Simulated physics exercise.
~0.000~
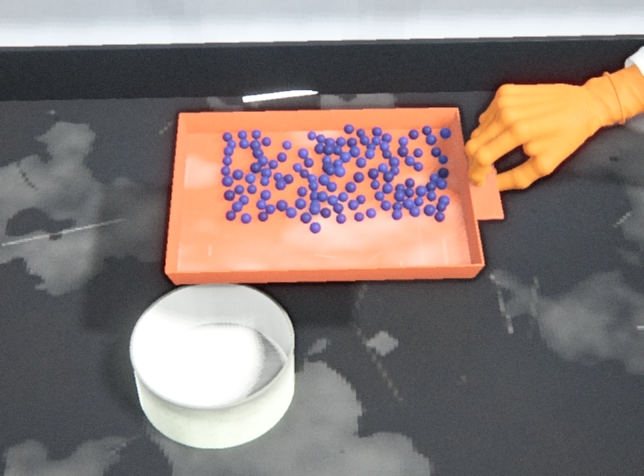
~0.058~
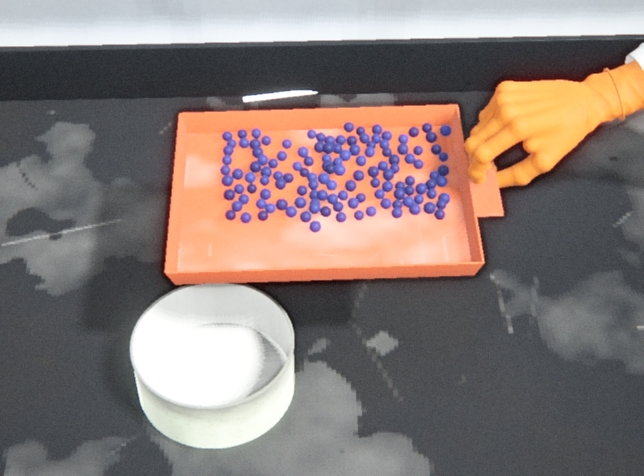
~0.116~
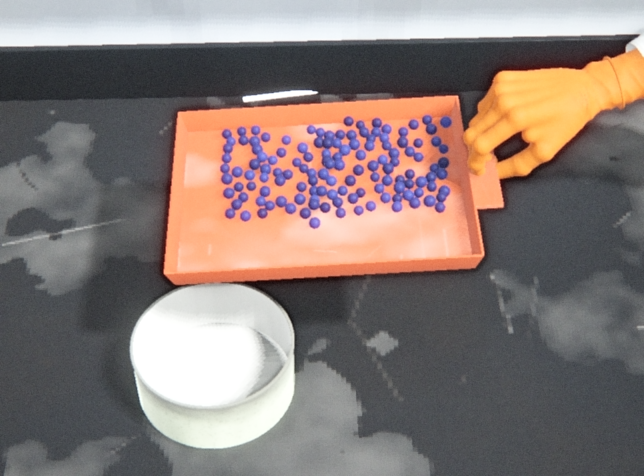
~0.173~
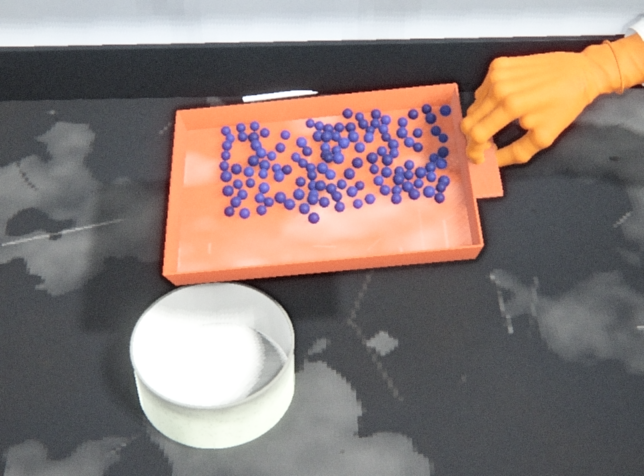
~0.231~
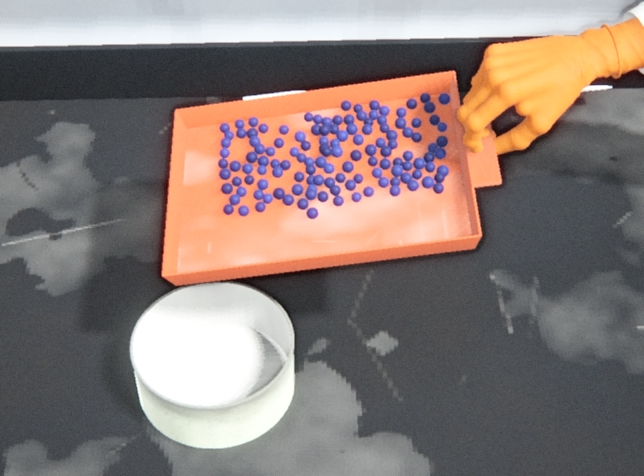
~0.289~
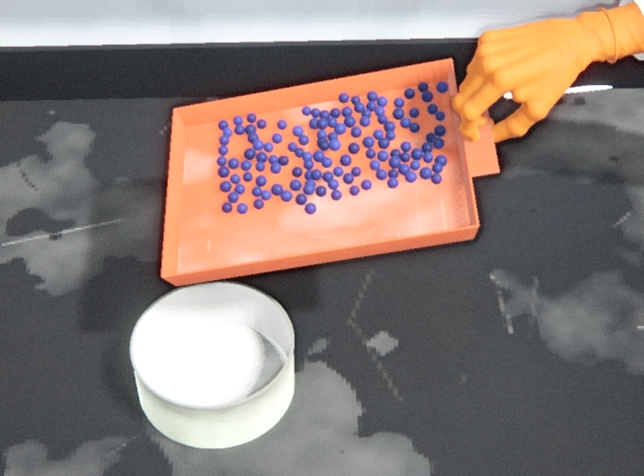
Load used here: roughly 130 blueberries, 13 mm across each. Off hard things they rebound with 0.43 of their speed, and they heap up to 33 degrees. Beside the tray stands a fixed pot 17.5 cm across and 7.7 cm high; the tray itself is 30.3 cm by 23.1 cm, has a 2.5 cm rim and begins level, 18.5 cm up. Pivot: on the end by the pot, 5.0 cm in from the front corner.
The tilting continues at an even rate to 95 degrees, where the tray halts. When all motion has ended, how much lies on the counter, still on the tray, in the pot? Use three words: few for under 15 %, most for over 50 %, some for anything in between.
Counter: Most; tray: Few; pot: Some.
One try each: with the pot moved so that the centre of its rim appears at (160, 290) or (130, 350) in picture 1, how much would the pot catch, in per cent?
Spot one: Some 60 per cent; spot two: Some 65 per cent.
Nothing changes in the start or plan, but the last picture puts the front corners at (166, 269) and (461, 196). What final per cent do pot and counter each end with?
Pot: 10, counter: 90.
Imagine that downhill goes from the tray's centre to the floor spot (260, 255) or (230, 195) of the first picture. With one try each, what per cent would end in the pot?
Approximately 90 percent, then 0 percent.
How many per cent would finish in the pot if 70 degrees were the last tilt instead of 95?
About 0 in a hundred would end up in the pot.
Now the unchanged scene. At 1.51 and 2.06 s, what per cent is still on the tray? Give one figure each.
Close to 100 at the first time and 15 at the second.
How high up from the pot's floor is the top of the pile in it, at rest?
1.5 cm.
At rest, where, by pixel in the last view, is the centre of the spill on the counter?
Somewhere around (91, 345), I'd say.
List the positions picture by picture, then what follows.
The first frame shows tray tilt 0 degrees, front corners at (173, 267) and (476, 260); middle of the pieces at (340, 172); pot at (212, 341).
The second frame shows tray tilt 1 degrees, front corners at (173, 267) and (476, 258); middle of the pieces at (340, 170).
The third frame shows tray tilt 3 degrees, front corners at (172, 268) and (476, 251); middle of the pieces at (339, 165).
The fourth frame shows tray tilt 6 degrees, front corners at (171, 269) and (475, 241), lowest corner left front; middle of the pieces at (338, 158).
The fifth frame shows tray tilt 9 degrees, front corners at (170, 269) and (473, 231), lowest corner left front; middle of the pieces at (337, 152).
The sixth frame shows tray tilt 12 degrees, front corners at (169, 270) and (470, 222), lowest corner left front; middle of the pieces at (335, 145); pot at (212, 341). Its pace works out near 55 degrees a second.
After 1.02 s, tilt 51 degrees; the tray holds 100 %, the pot 0 %.
After 1.51 s, tilt 77 degrees; the tray holds 100 %, the pot 0 %.
After 2.06 s, tilt 95 degrees; the tray holds 15 %, the pot 15 %.
In the end, at 2.9 s, counter 75 %, tray 0 %, pot 25 %.
